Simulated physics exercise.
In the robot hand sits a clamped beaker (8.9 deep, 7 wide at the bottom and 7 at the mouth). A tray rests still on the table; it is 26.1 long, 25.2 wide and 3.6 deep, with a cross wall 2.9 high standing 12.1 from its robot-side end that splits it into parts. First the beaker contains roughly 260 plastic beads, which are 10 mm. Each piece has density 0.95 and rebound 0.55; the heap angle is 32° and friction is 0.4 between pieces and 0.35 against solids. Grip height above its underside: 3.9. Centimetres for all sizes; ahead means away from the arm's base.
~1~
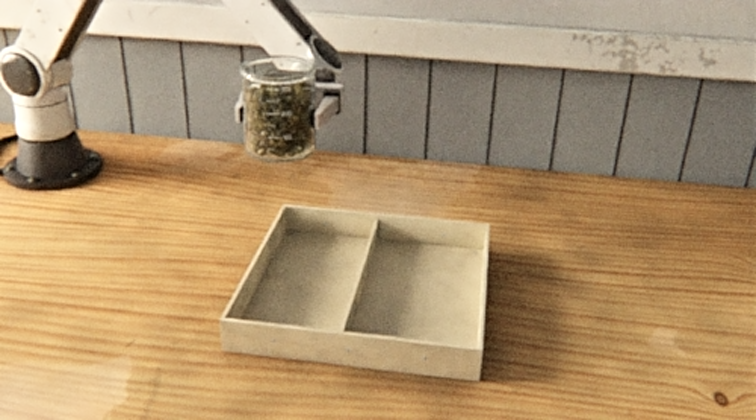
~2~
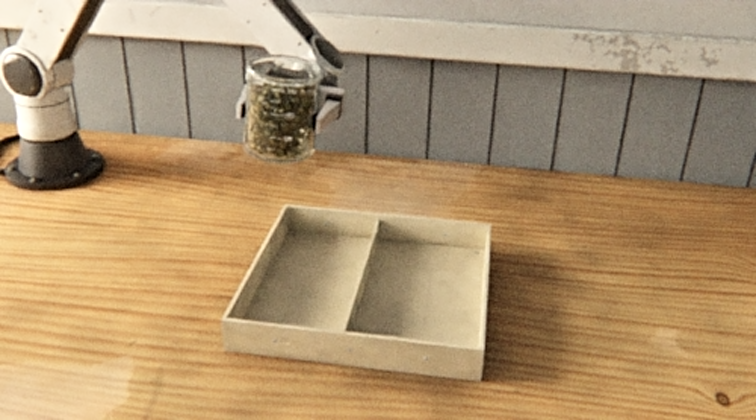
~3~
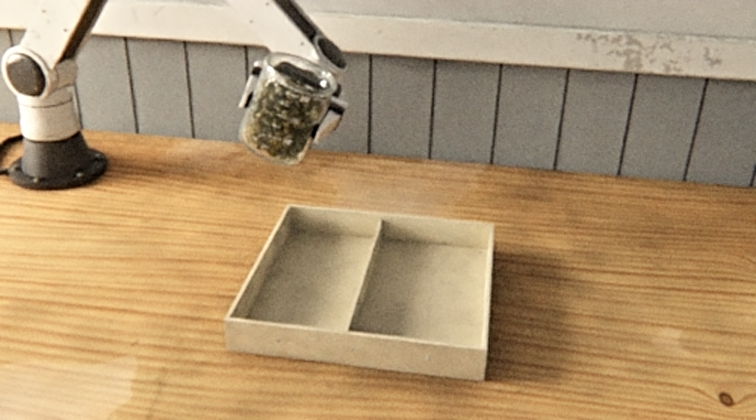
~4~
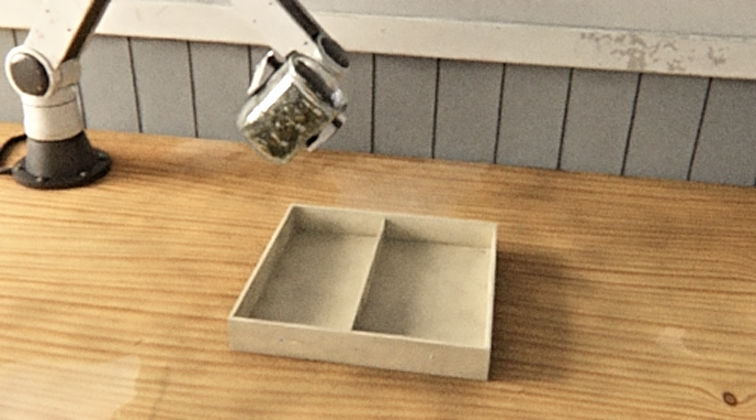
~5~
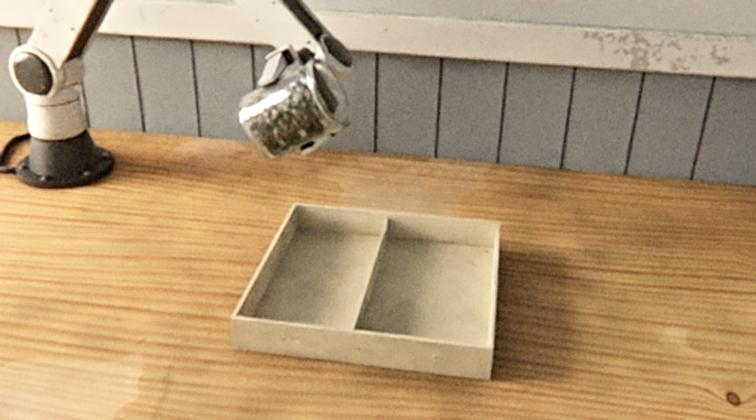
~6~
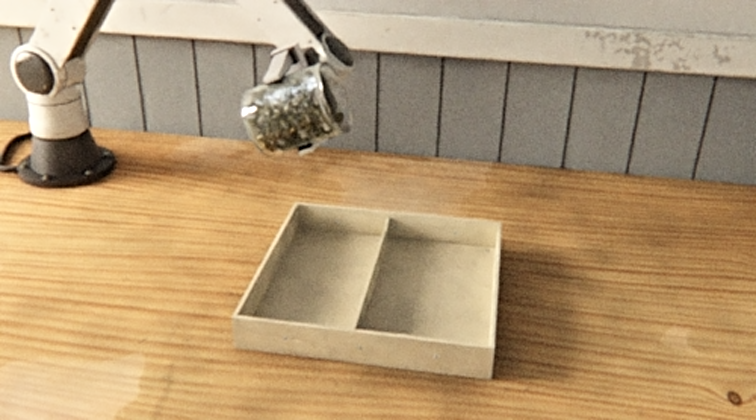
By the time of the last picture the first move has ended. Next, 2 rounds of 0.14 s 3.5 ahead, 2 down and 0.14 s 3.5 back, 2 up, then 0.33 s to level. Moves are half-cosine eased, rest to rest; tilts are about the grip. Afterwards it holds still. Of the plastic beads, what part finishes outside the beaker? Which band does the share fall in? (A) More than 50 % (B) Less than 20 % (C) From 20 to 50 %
B, less than 20 %.
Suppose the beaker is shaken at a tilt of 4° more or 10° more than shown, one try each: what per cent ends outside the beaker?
About 15 and 25 %.
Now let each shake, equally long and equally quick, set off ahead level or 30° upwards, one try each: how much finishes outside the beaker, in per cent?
Some 25 and 35 per cent.
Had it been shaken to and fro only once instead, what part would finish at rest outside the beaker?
Approx. 5 per cent.
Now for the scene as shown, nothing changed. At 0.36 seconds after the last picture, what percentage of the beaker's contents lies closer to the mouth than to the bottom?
Mouth half share: Roughly 40 %.
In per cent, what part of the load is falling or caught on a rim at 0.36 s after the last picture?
About 3 per cent.
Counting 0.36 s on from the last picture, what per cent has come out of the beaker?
I'd say some 5 percent.
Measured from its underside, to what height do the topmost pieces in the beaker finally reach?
Roughly 8.0 cm.
Then, 0.36 s after the last picture, tilted 66° forward, highest piece 23 above the table; 251 in the beaker, 4 in the far-side part, 9 in flight or on a rim.
Then, 0.71 s after the last picture, tilted 37° forward, highest piece 24 above the table; 235 in the beaker, 19 in the far-side part, 9 in the robot-side part, 1 in flight or on a rim.
Then, 1.09 s after the last picture, level, highest piece 26 above the table; 235 in the beaker, 19 in the far-side part, 9 in the robot-side part, 1 on the table or floor.
Then, 2.14 s after the last picture, level, highest piece 26 above the table; 235 in the beaker, 19 in the far-side part, 9 in the robot-side part, 1 on the table or floor.
Final count, 235 in the beaker, 19 in the far-side part, 9 in the robot-side part, 1 on the table or floor. That is 11 % outside the beaker.
